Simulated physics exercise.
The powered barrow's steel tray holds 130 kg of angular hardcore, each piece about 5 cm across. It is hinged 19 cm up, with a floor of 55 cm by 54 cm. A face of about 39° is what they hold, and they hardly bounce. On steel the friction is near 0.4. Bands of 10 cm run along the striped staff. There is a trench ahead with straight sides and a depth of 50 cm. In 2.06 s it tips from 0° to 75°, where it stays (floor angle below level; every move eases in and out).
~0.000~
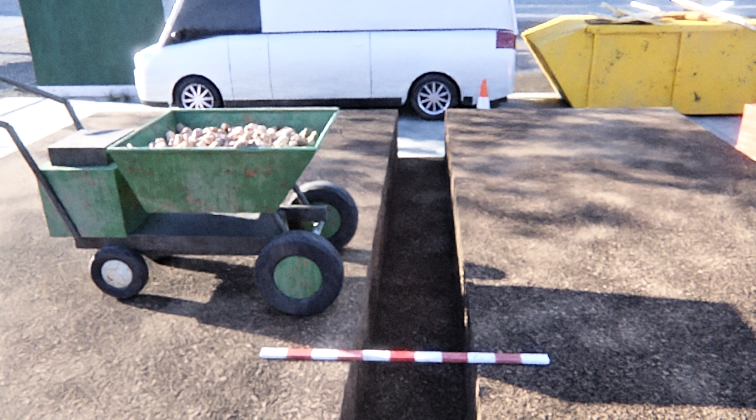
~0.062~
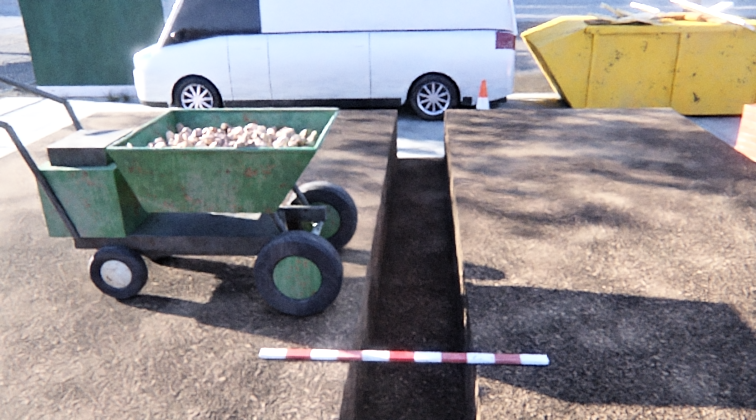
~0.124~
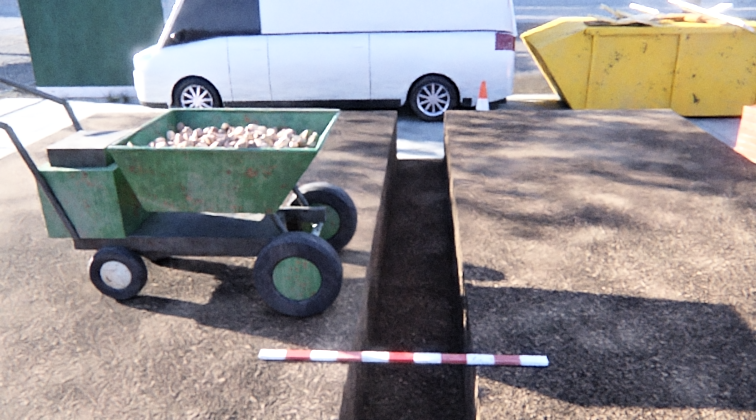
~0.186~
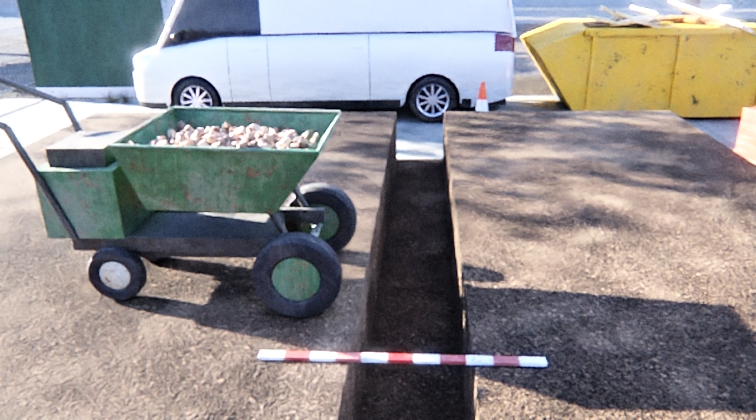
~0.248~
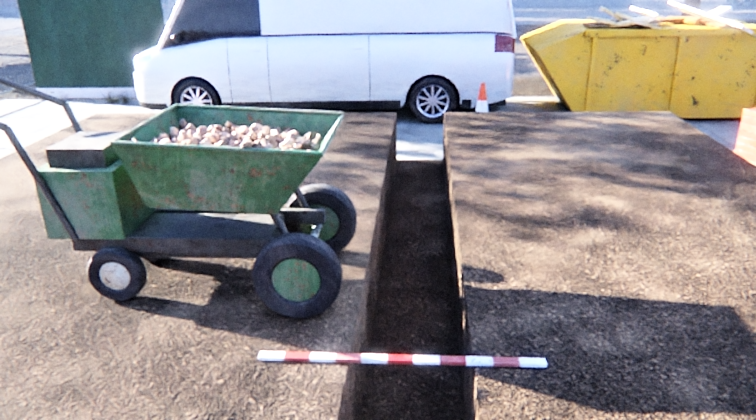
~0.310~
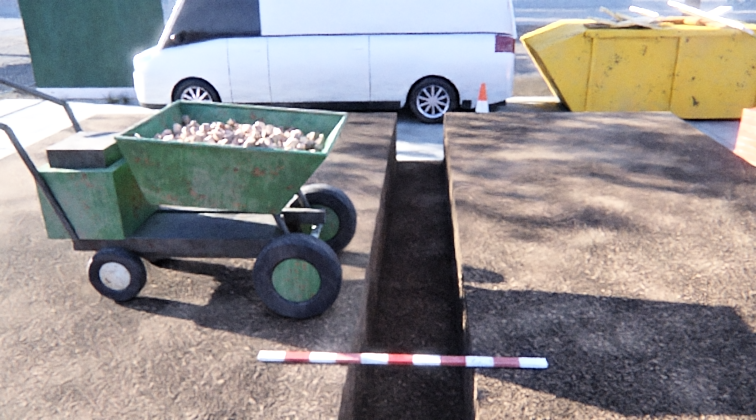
The video shows a green powered barrow loaded with pale stones beside a straight-sided trench, a red-and-white striped staff lying across it. The tray tilts very slightly toward the right, while the van and yellow skip behind stay still.
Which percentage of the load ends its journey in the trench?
Roughly 69 per cent.
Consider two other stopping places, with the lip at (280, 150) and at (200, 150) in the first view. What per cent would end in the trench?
95 %, then 85 %.
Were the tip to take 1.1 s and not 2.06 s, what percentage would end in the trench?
Probably about 60 in a hundred.
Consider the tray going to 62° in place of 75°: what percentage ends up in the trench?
It would be close to 25 percent.
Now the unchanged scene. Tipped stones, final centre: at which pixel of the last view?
Their middle is at about (448, 354).
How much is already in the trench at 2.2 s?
By that point it's something like 15 in a hundred.
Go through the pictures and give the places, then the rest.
The first frame shows lip at (316, 150), floor tilted 0°, highest stones at (238, 132).
In the second frame, the tray is at 0°, its lip at (316, 150); the top of the load is at (238, 132); the stones move at 0.1 m/s on average.
In the third frame, the tray is at 1°, its lip at (317, 152); the top of the load is at (239, 133); the stones move at 0.1 m/s on average.
In the fourth frame, the tray is at 2°, its lip at (319, 153); the top of the load is at (236, 132); the stones move at 0.2 m/s on average.
The fifth frame shows lip at (322, 154), floor tilted 3°, highest stones at (224, 131); the stones move at 0.2 m/s on average.
In the sixth frame, the tray is at 5°, its lip at (326, 155); the top of the load is at (218, 129); the stones move at 0.3 m/s on average.
After 1.5 s the floor is at 63°; 100 % in the tray; the foremost stones are at (426, 220).
After 2.2 s the floor is at 75°; 65 % in the tray, 17 % in the trench, 19 % past the trench; the foremost stones are at (533, 273).
After 2.5 s the floor is at 75°; 37 % in the tray, 32 % in the trench, 32 % past the trench; the foremost stones are at (597, 272).
After 4.5 s the floor is at 75°; 0 % in the tray, 69 % in the trench, 31 % past the trench; the foremost stones are at (608, 269).
